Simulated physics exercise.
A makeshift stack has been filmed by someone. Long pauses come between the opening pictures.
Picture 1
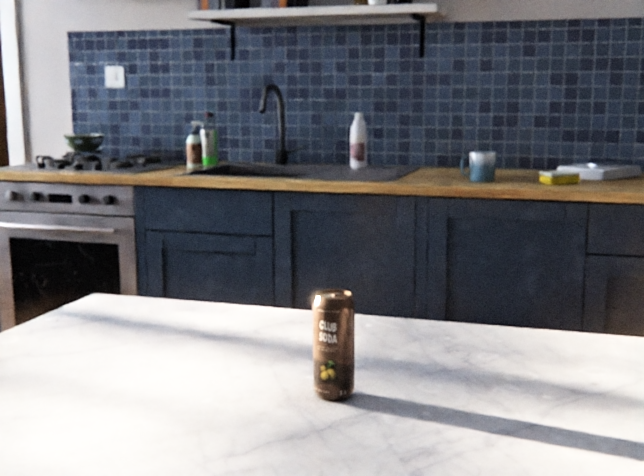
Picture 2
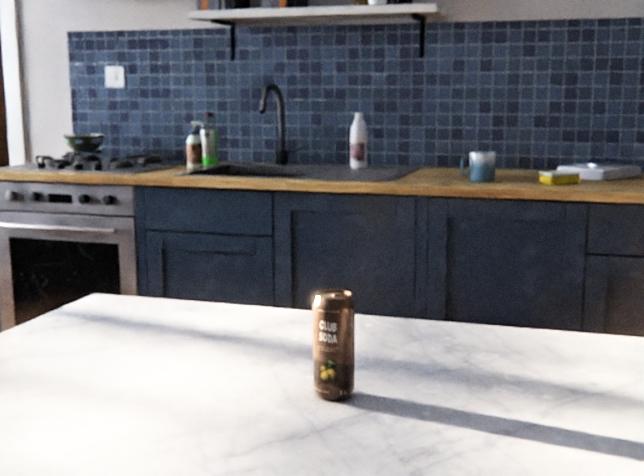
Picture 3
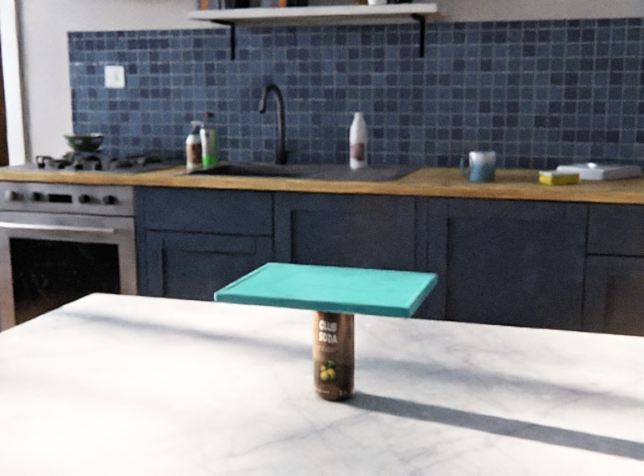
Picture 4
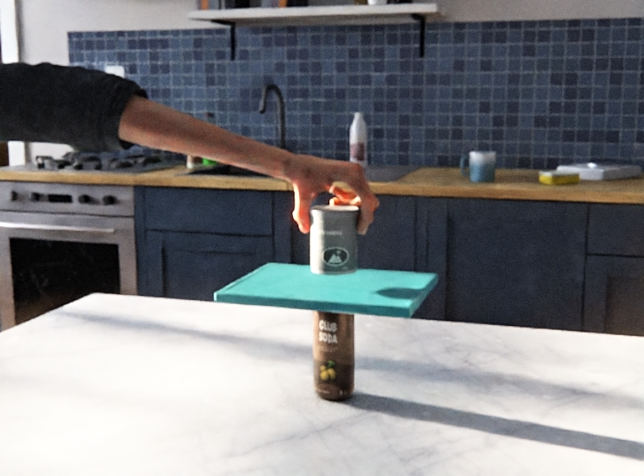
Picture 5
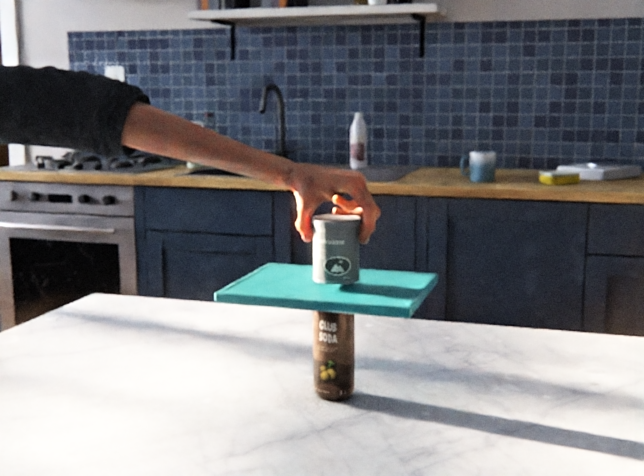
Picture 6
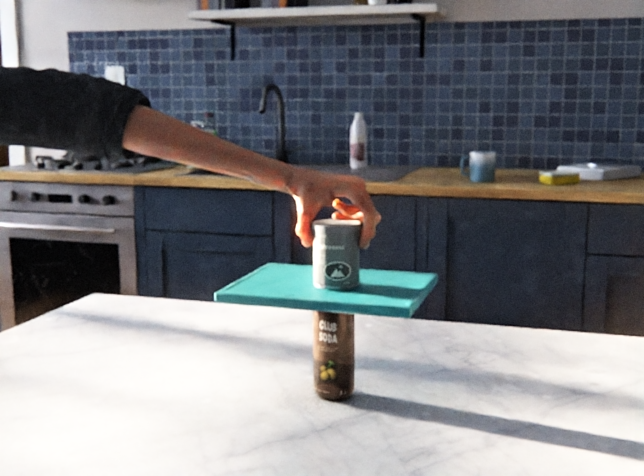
The video shows a soda can standing on a marble counter in a kitchen, then with a turquoise lid lying flat on top of it. A hand reaches in from the left and lowers a grey tin onto the lid.
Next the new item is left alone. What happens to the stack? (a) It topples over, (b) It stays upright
b, it stays upright.
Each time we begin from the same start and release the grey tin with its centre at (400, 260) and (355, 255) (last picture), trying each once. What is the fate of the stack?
In case one it tumbles, while in case two it stays upright.
Then, 0.60 s past the last view, nothing moves.
Then, 1.40 s past the last view, grey tin resting near (336, 255).
Finally, all 3 still in place. Final places as the last picture's camera would see them, grey tin near (337, 255). The stack keeps its balance.
